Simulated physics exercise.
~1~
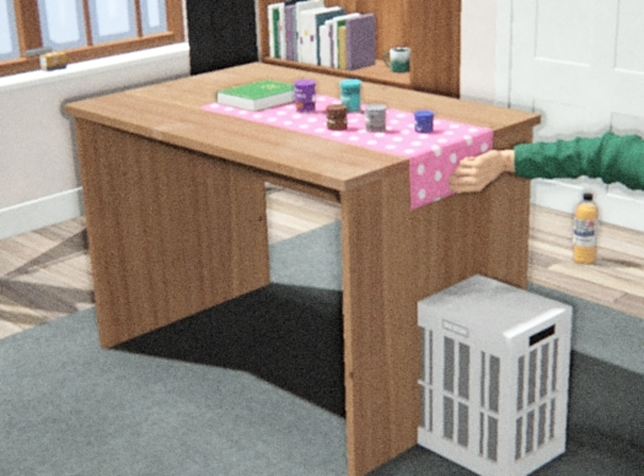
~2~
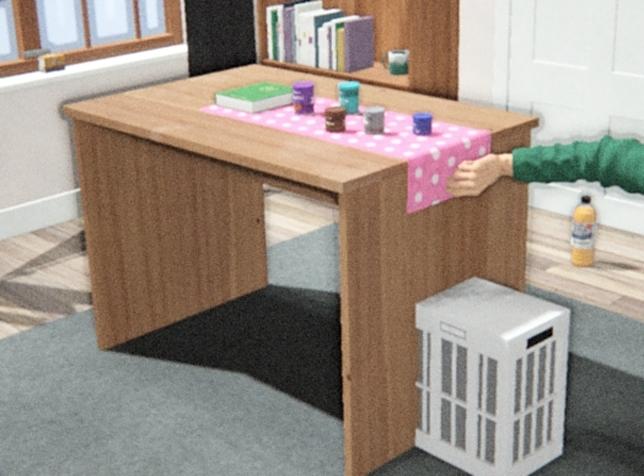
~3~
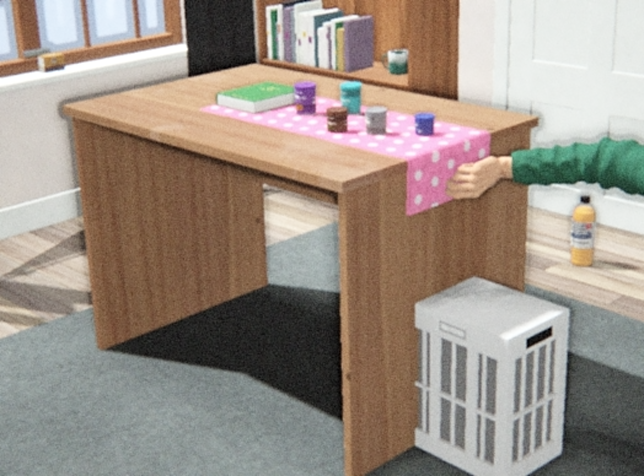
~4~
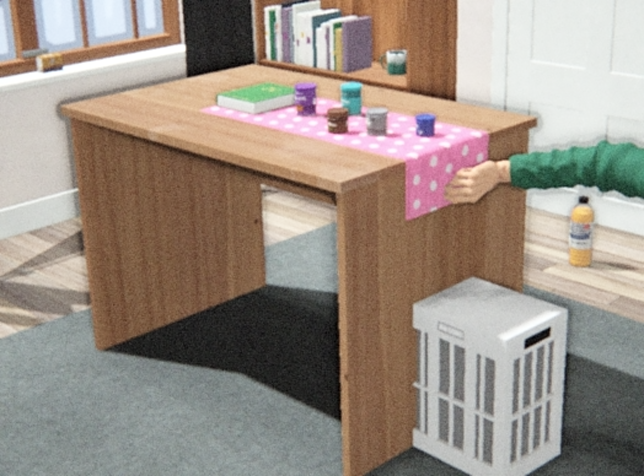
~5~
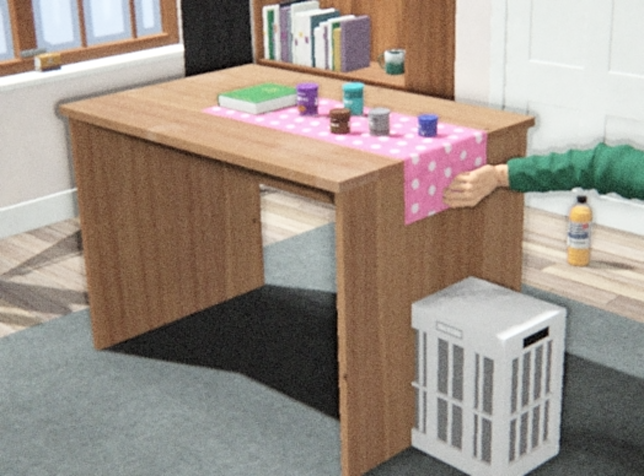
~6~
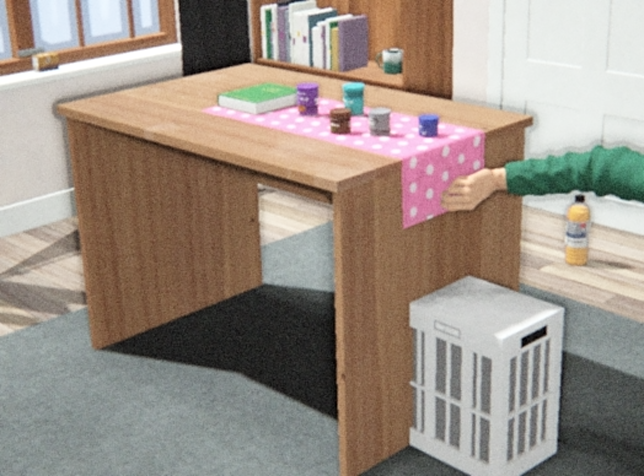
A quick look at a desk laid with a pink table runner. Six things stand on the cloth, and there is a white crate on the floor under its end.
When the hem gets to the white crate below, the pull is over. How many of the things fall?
Two.
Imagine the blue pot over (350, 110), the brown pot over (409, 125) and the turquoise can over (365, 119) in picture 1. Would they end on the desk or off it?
The blue pot stays put; the brown pot ends up off; the turquoise can stays put.
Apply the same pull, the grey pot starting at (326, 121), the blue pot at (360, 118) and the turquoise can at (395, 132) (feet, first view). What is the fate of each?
The grey pot stays put; the blue pot stays put; the turquoise can ends up off.
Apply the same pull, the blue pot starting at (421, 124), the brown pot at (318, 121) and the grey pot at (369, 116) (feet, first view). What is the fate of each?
In the end the blue pot is no longer on top, the brown pot is still on top, and the grey pot is still on top.
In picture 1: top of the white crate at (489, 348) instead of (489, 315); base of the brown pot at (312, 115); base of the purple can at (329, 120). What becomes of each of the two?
In the end the brown pot is still on top and the purple can is still on top.
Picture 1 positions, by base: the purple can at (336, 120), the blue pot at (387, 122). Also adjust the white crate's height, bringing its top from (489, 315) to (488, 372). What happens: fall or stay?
As for the purple can, it leaves the top; as for the blue pot, it leaves the top.
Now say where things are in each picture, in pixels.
The first picture shows hem (411, 210); blue pot (424, 113); grey pot (376, 107); brown pot (337, 107); turquoise can (350, 82); purple can (305, 82); top of the crate (489, 315).
The second picture shows hem (407, 213); blue pot (423, 115).
The third picture shows hem (407, 216); grey pot (376, 109).
The fourth picture shows hem (406, 220); brown pot (337, 110); top of the crate (485, 317).
The fifth picture shows hem (406, 225); turquoise can (353, 86).
The sixth picture shows hem (404, 229); blue pot (429, 117); grey pot (380, 111); brown pot (340, 110); turquoise can (354, 85); purple can (307, 86).
Early on, hem near (446, 271); blue pot gone.
Midway, hem on the crate; blue pot and grey pot gone.
Finally, hem on the crate; blue pot and grey pot gone. It carries off two.
